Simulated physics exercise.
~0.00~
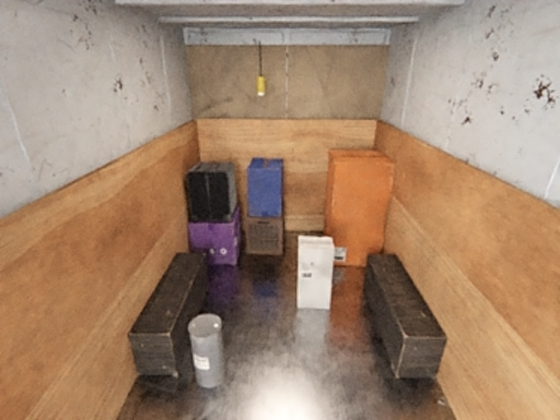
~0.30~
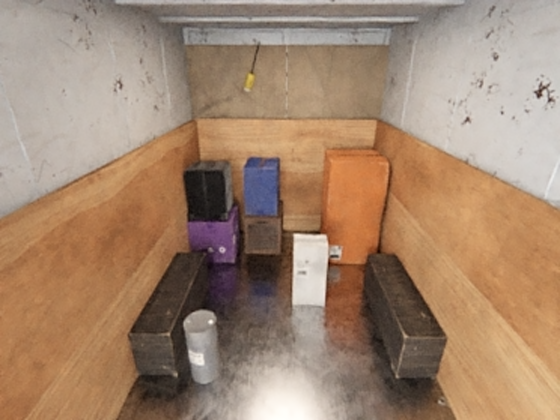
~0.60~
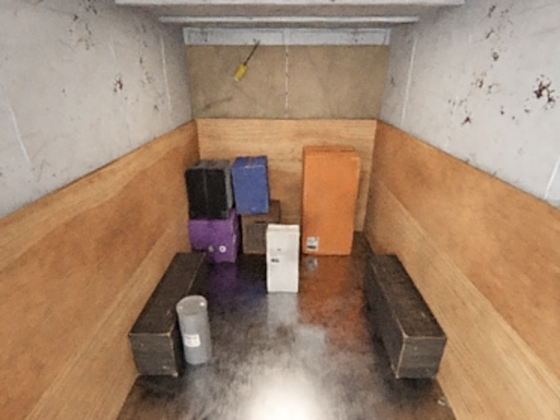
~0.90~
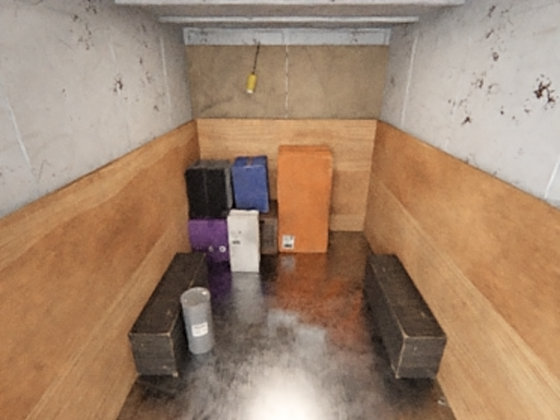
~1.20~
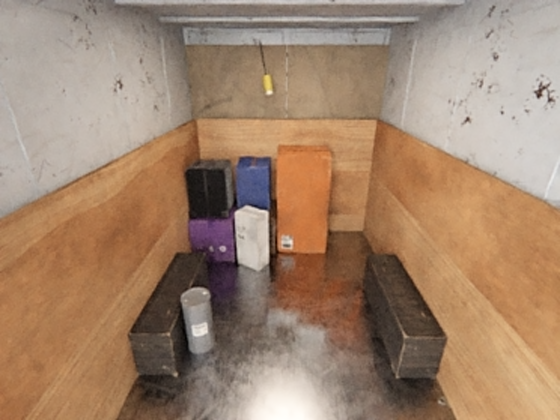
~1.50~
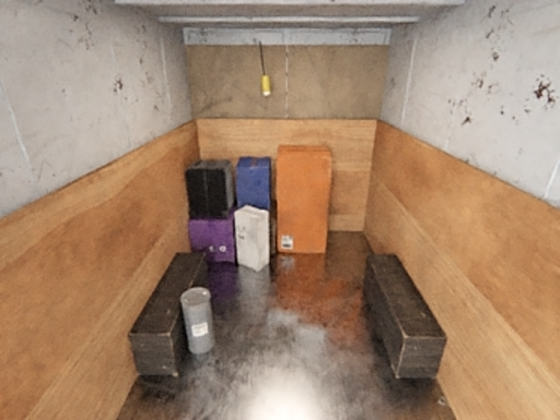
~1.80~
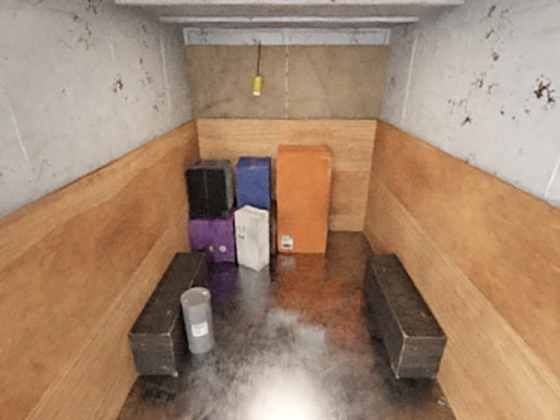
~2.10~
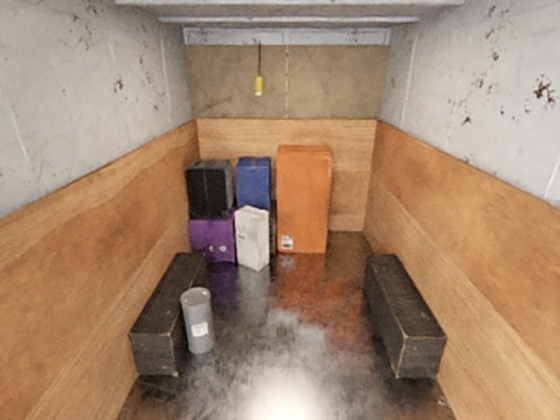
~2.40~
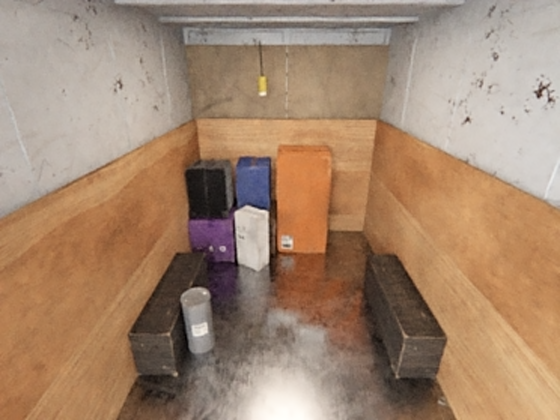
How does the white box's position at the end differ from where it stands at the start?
At the start the white box stands out on the open floor, in front of the gap between the brown chest and the orange box. By the end it is farther left and farther back, close beside the purple box and in front of the brown chest.
